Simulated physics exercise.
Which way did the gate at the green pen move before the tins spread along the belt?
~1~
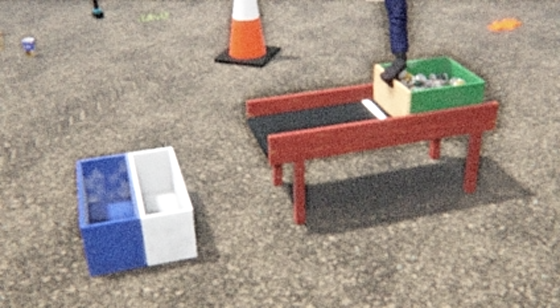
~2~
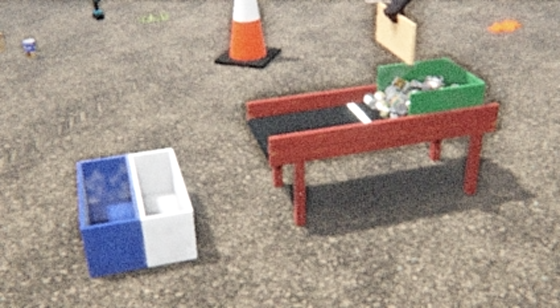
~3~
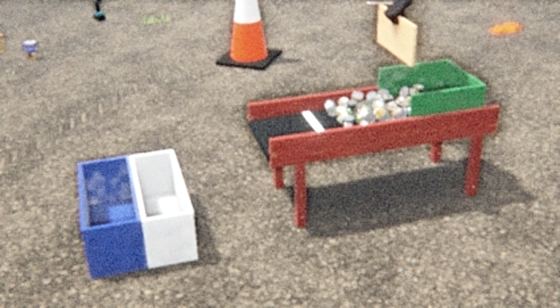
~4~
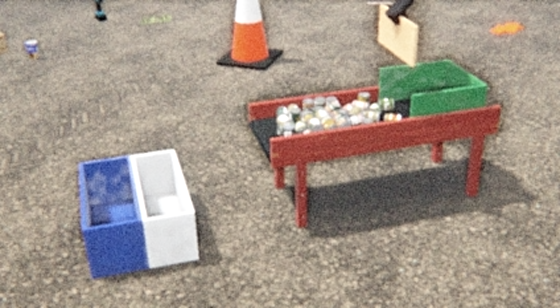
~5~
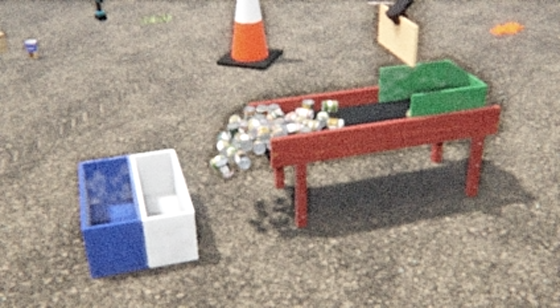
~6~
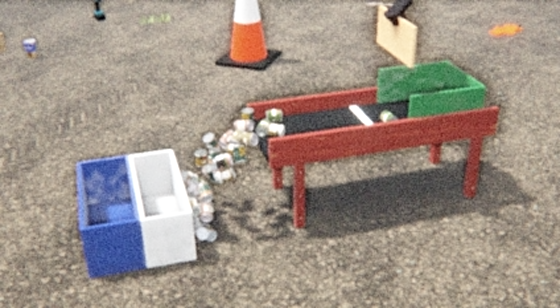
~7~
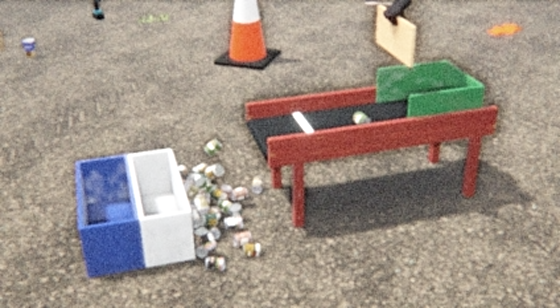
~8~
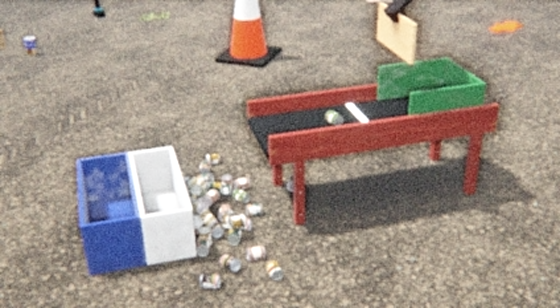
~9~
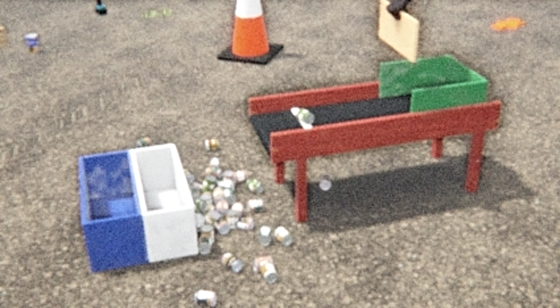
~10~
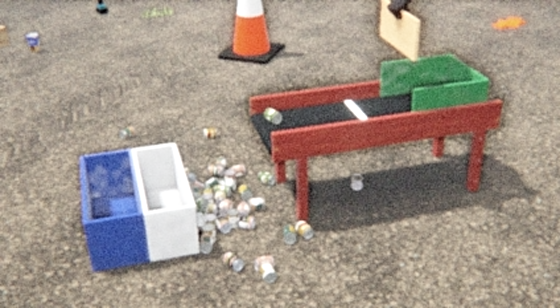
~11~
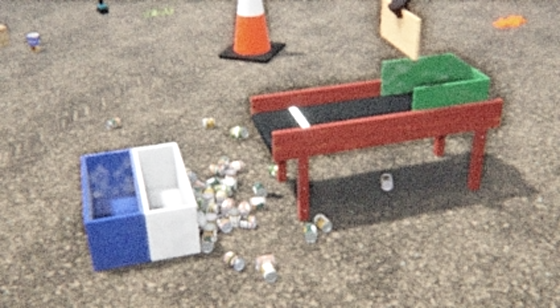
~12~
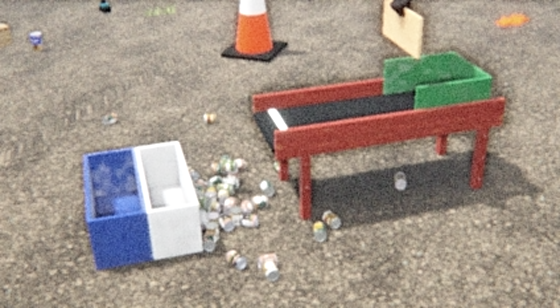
The gate moved up, away from the pen, and it stayed raised above the belt while the tins travelled along.
Small tins spilled out of a green pen once its gate was lifted, rode left along a black belt and tumbled off the end, scattering over the ground beside a white box and blue tote, with none seen landing in the white box.
